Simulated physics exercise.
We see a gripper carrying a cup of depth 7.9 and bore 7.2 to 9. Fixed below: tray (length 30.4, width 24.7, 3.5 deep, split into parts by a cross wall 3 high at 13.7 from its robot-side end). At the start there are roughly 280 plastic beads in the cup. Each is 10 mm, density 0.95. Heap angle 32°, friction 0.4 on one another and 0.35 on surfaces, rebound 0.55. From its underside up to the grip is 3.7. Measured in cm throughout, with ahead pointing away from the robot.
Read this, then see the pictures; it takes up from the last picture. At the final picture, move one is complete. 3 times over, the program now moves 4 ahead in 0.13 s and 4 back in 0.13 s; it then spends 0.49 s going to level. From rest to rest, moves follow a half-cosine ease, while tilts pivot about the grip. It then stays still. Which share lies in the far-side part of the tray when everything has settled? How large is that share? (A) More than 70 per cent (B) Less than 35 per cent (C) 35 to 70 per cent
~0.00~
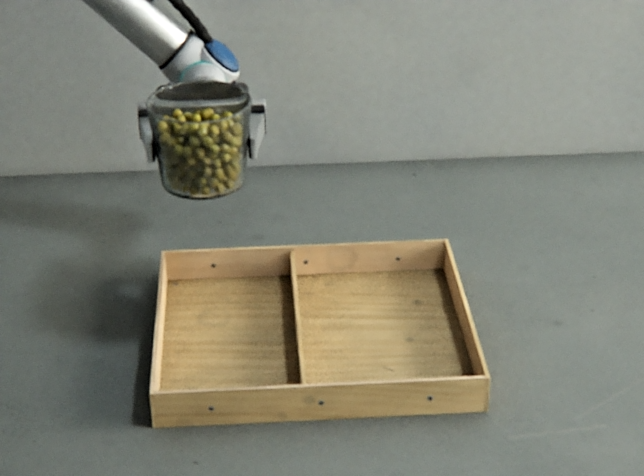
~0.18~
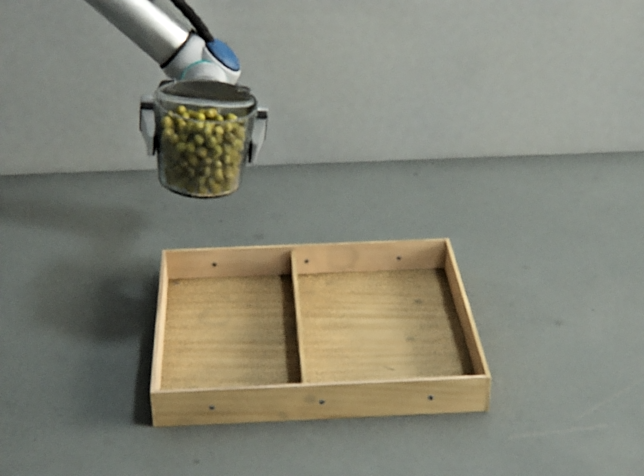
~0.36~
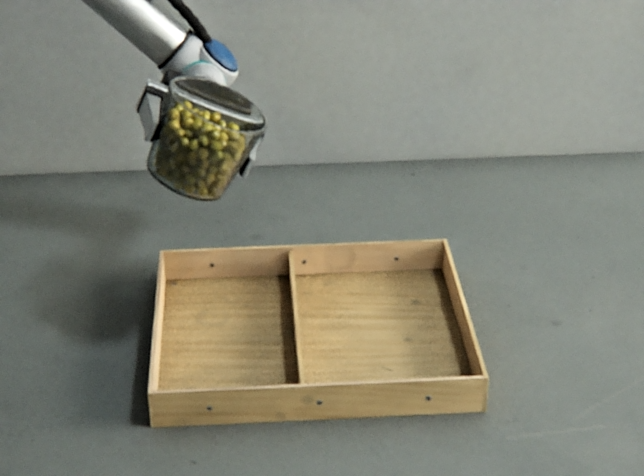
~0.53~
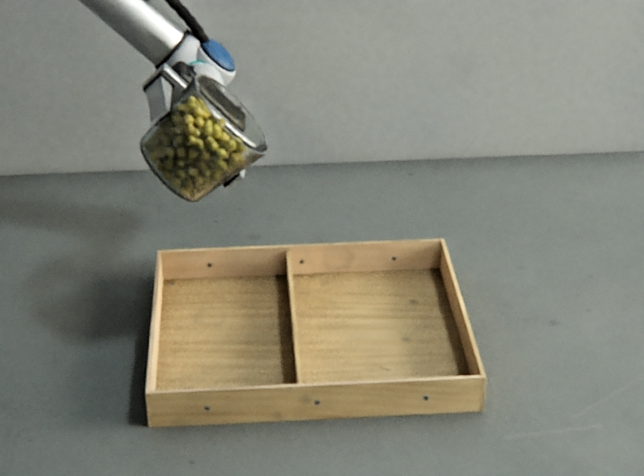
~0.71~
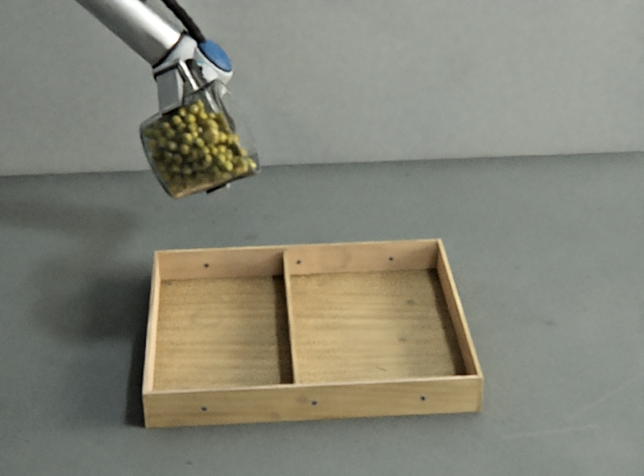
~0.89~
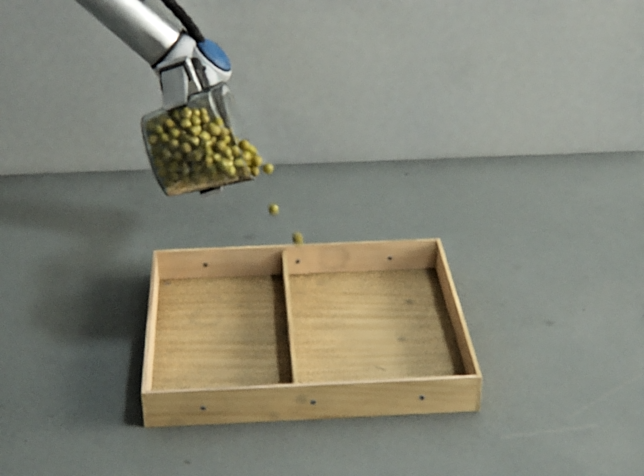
The answer is C.
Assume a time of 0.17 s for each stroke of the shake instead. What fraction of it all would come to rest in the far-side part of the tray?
Roughly 45 in a hundred.
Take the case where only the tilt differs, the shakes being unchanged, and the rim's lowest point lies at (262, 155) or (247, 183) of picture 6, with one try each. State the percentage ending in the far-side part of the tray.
Around 25 per cent, then around 85 per cent.
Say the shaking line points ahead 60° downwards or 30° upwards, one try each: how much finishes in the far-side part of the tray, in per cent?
First try about 20 %, second try about 75 %.
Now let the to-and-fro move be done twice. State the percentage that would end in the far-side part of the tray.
Expected share: About 60 %.
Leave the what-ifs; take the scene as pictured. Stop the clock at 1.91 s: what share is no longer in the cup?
Around 75 percent at that moment.
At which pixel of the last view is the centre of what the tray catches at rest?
Approximately (357, 331) in pixels.
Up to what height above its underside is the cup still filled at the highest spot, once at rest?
It reaches close to 3.5 cm in the end.
After 1.40 s, tilted 73° forward, highest piece 22 above the table; 112 in the far-side part, 111 in the cup, 12 in the robot-side part, 1 on the table or floor, 49 in flight or on a rim.
After 1.91 s, tilted 39° forward, highest piece 23 above the table; 177 in the far-side part, 68 in the cup, 38 in the robot-side part, 2 on the table or floor.
After 2.36 s, level, highest piece 23 above the table; 177 in the far-side part, 68 in the cup, 38 in the robot-side part, 2 on the table or floor.
After 3.41 s, level, highest piece 22 above the table; 177 in the far-side part, 68 in the cup, 38 in the robot-side part, 2 on the table or floor.
At rest, 177 in the far-side part, 68 in the cup, 38 in the robot-side part, 2 on the table or floor. That is 62 % in the far-side part of the tray.
